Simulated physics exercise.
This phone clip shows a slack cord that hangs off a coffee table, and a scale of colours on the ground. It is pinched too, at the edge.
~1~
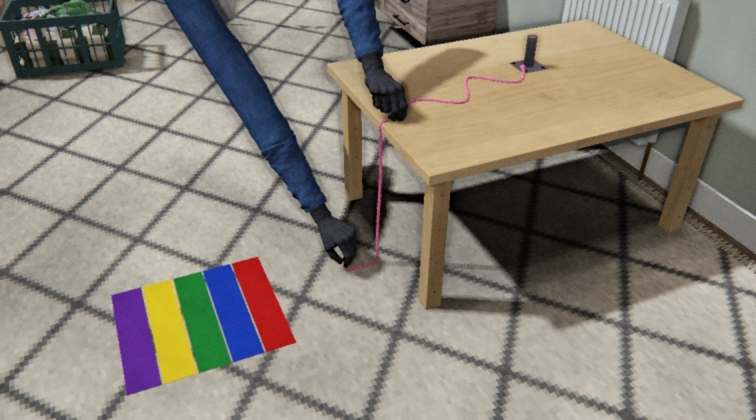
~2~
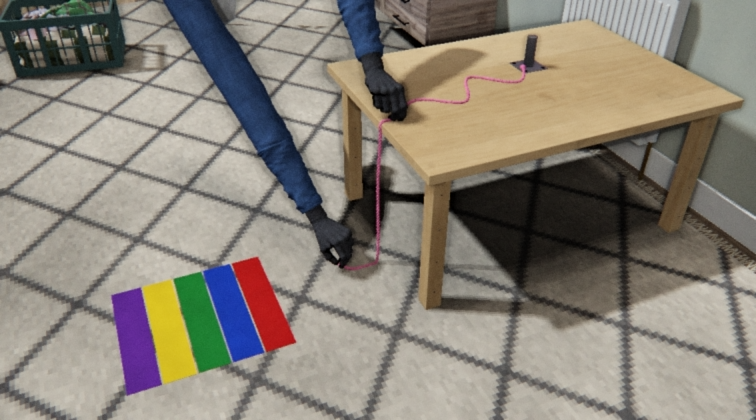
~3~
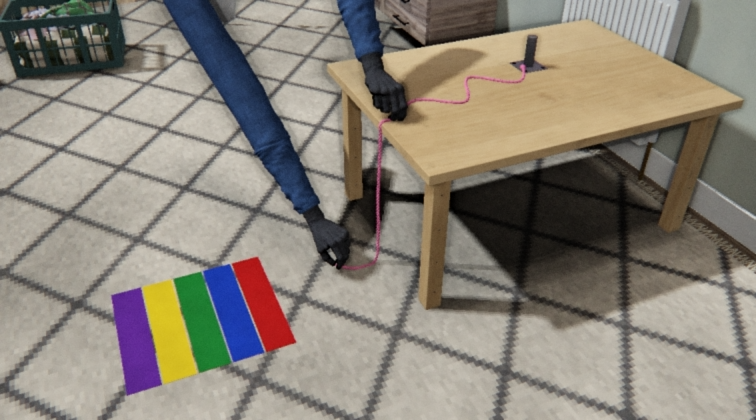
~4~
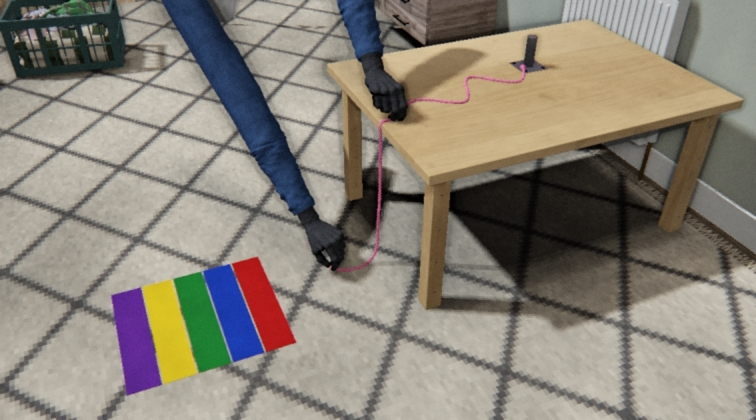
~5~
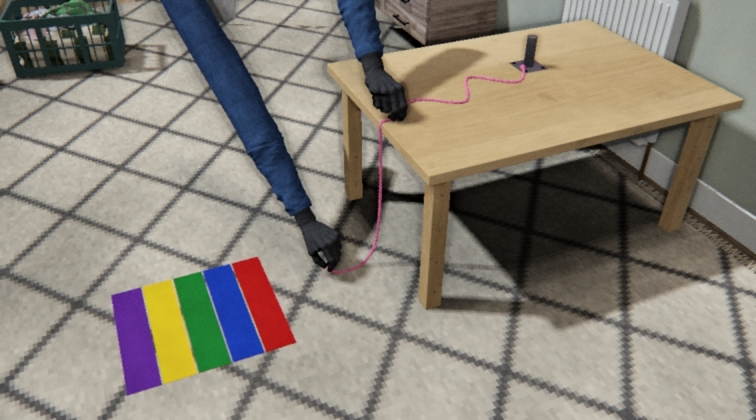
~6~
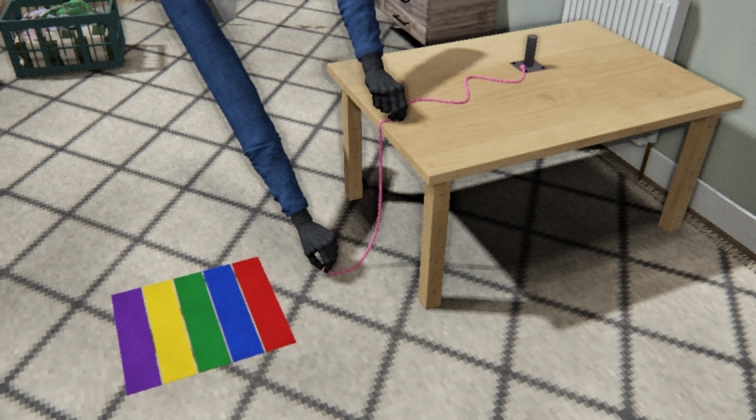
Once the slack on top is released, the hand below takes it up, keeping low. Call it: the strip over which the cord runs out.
Yellow.
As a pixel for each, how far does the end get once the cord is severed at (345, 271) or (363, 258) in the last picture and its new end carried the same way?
The pixels are close to (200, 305) for the first and (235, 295) for the second.
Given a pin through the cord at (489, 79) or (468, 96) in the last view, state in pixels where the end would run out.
It ends up at (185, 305) the first time and at (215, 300) the second time.
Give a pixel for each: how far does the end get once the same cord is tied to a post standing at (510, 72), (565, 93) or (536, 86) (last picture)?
The three places are (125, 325), (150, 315) and (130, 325), in that order.
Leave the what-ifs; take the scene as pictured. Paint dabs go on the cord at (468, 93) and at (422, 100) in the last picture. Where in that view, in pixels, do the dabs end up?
The first one ends up at (429, 98) and the second one at (377, 118).
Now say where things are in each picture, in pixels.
In the first picture, end (343, 263); red (274, 330); blue (243, 339); green (210, 349); yellow (176, 360); purple (141, 370).
In the second picture, end (339, 264); cord through (521, 81) (466, 84) (435, 100) (384, 123) (378, 187) (378, 247).
In the third picture, end (336, 265).
In the fourth picture, end (331, 267); cord through (521, 81) (466, 84) (435, 100) (384, 123) (380, 187) (377, 247).
In the fifth picture, end (327, 268).
In the sixth picture, end (324, 268); cord through (521, 81) (466, 84) (435, 100) (384, 123) (381, 187) (369, 248).
Soon after, end near (216, 299); over blue.
Then, end near (179, 309); over yellow.
At full stretch, end near (158, 315); over yellow. The end stops over the yellow strip.
